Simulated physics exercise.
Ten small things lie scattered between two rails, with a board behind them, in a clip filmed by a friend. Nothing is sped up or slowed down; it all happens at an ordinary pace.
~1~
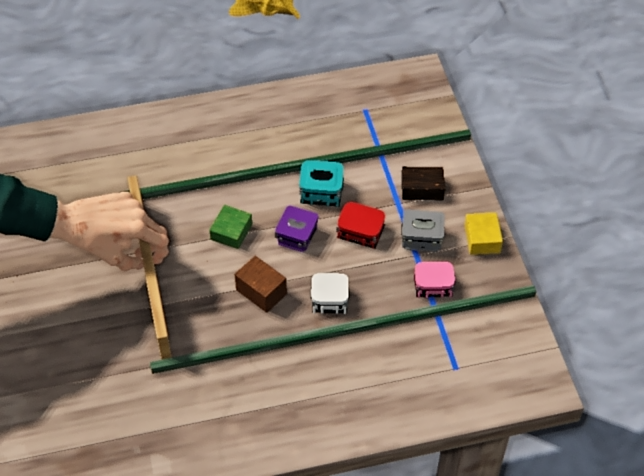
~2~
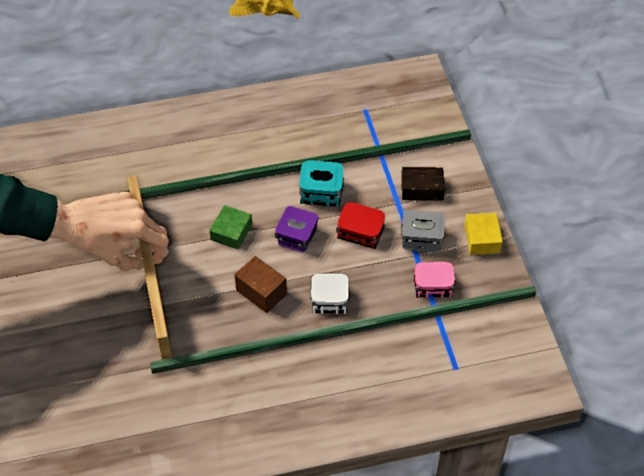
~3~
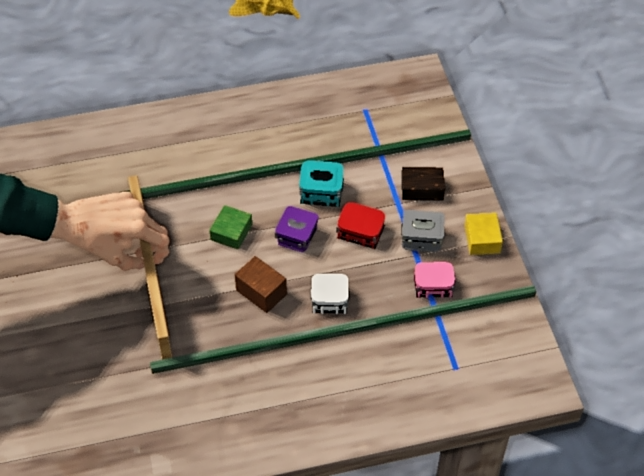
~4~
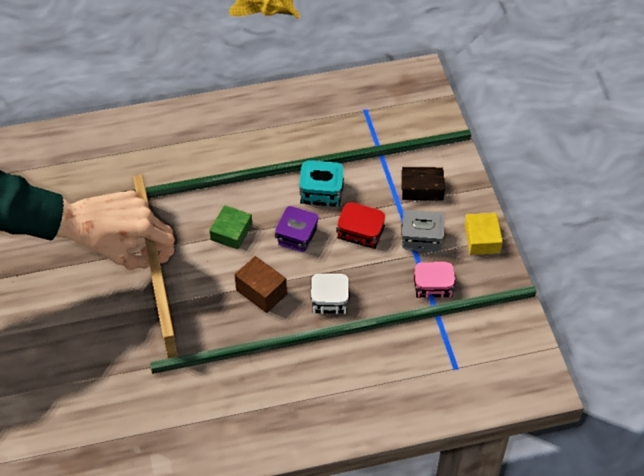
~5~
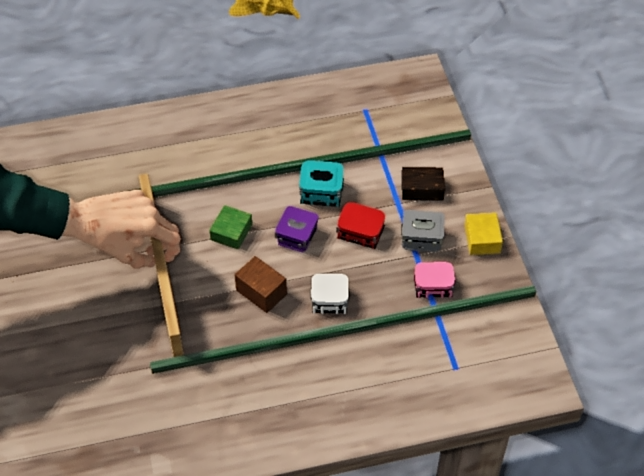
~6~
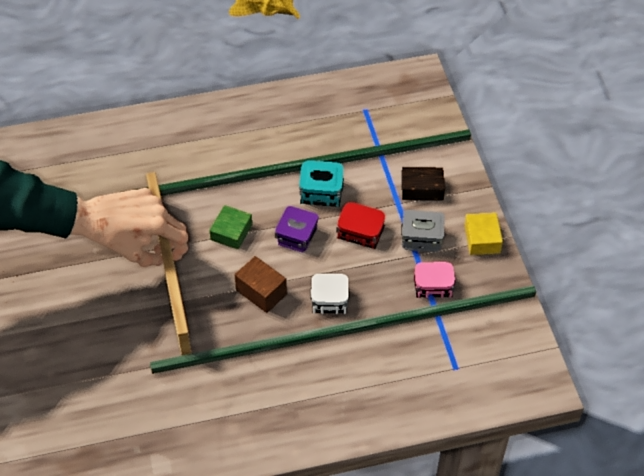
On a wooden table, a hand slides a board slightly right toward scattered blocks and cases.
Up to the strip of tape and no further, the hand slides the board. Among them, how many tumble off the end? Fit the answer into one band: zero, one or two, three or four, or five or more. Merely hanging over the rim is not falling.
I would say one or two.
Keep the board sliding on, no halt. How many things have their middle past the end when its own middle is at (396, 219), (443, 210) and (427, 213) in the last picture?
Respectively 1, 4 and 4.
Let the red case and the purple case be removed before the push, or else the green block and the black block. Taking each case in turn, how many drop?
You'd get 0 in the first case and 1 in the second one.
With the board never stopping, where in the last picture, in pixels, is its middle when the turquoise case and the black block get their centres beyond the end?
Roughly (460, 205); roughly (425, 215).
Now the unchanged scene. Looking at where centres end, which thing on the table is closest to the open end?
Answer: The grey case.
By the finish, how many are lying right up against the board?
3 of them.
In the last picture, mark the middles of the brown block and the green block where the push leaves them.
Positions - first (435, 257), then (409, 187).
Soon after, none off yet; yellow block at rest near (483, 234); black block at rest near (423, 183); grey case at rest near (423, 231).
In the end, the number that fall off is one or two; gone, yellow block.
